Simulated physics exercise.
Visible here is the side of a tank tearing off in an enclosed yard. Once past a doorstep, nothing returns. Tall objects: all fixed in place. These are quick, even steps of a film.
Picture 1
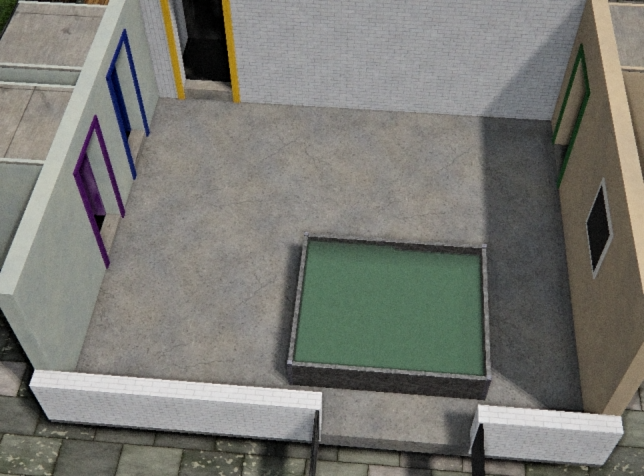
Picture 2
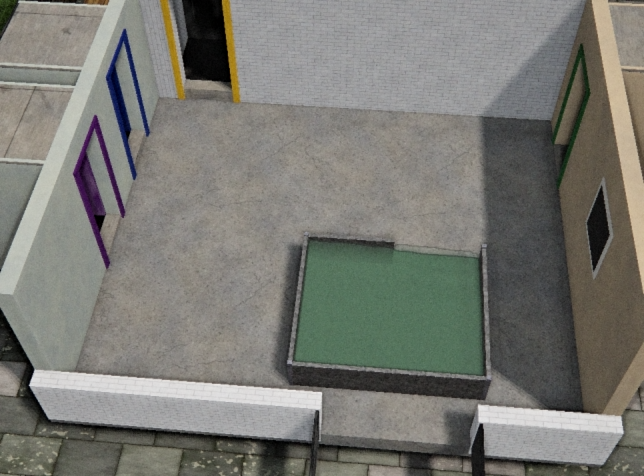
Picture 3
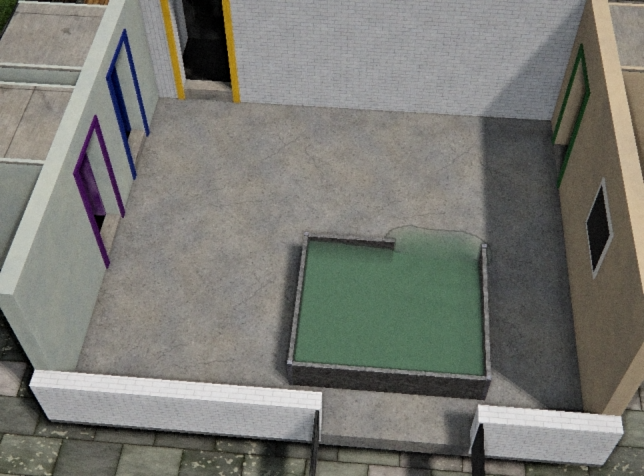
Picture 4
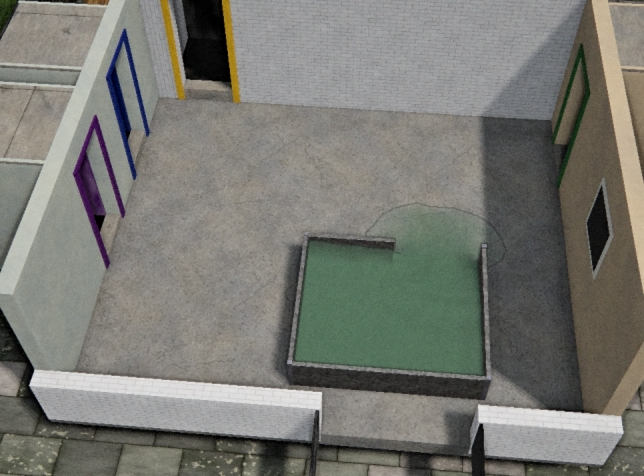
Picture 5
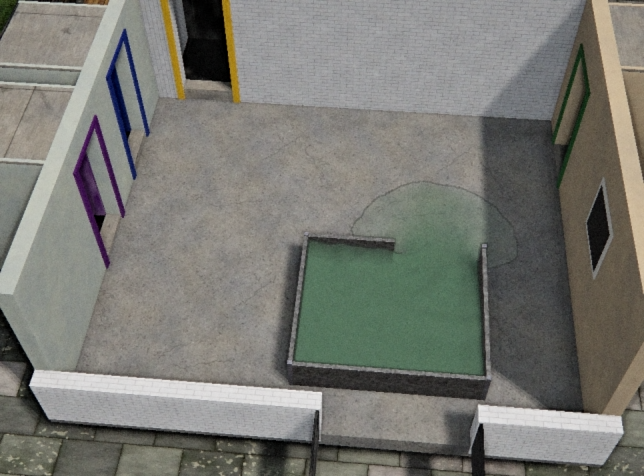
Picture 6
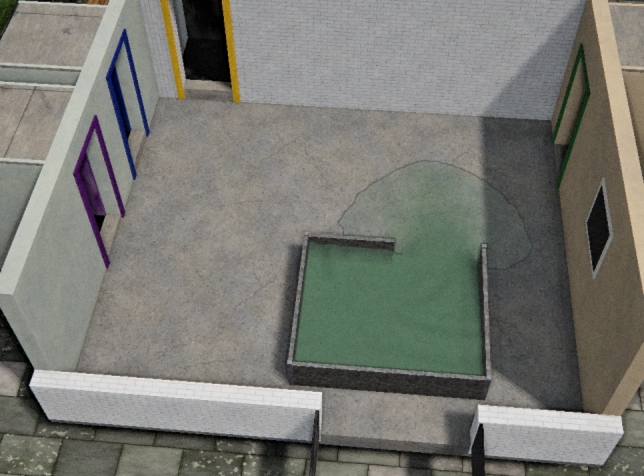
In a walled yard with colored doorways, an open tank of green liquid sat still until part of its far side gave way, and the liquid poured out and fanned across the gray floor.
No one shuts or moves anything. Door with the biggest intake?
Green.
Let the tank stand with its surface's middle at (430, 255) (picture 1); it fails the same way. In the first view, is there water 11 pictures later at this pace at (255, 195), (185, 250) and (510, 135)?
In the order given: Not reached, not reached and wetted.
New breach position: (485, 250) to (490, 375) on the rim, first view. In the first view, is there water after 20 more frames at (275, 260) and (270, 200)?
Point one left dry, point two left dry.
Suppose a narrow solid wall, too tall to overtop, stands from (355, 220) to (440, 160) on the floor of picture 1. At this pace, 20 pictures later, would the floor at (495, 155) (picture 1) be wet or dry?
My call: Swamped.
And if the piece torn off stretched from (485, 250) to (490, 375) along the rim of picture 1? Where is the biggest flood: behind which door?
The green-painted one.
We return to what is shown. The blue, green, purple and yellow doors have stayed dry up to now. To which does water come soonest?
That would be the one in green.
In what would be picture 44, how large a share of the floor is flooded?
I make it 60 per cent.
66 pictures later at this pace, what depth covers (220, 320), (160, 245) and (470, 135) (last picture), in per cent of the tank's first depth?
I'd say close to 6, 10 and 18 percent.
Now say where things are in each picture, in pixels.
The first frame shows the open tank at (391, 305) is whole and still.
In the second frame, water pours out on the open tank's far side and has run to a hidden place.
In the third frame, water pours out on the open tank's far side and has run to a hidden place.
In the fourth frame, the front is at (413, 207), out from the gap on the open tank's far side.
In the fifth frame, the front is at (421, 186), out from the gap on the open tank's far side.
In the sixth frame, the front is at (421, 165), out from the gap on the open tank's far side.
A moment on, water covers 25 % of the floor; purple door not reached, blue door not reached, yellow door not reached, green door not reached.
Next, water covers 30 % of the floor; purple door not reached, blue door not reached, yellow door not reached, green door a trickle in.
Then, water covers 35 % of the floor; purple door not reached, blue door not reached, yellow door wet at the sill, nothing in, green door a lot in.
Later, water covers 60 % of the floor; purple door wet at the sill, nothing in, blue door wet at the sill, nothing in, yellow door wet at the sill, nothing in, green door a lot in.
In the end, water covers 90 % of the floor; purple door wet at the sill, nothing in, blue door wet at the sill, nothing in, yellow door wet at the sill, nothing in, green door a lot in; the green door has let in the most.
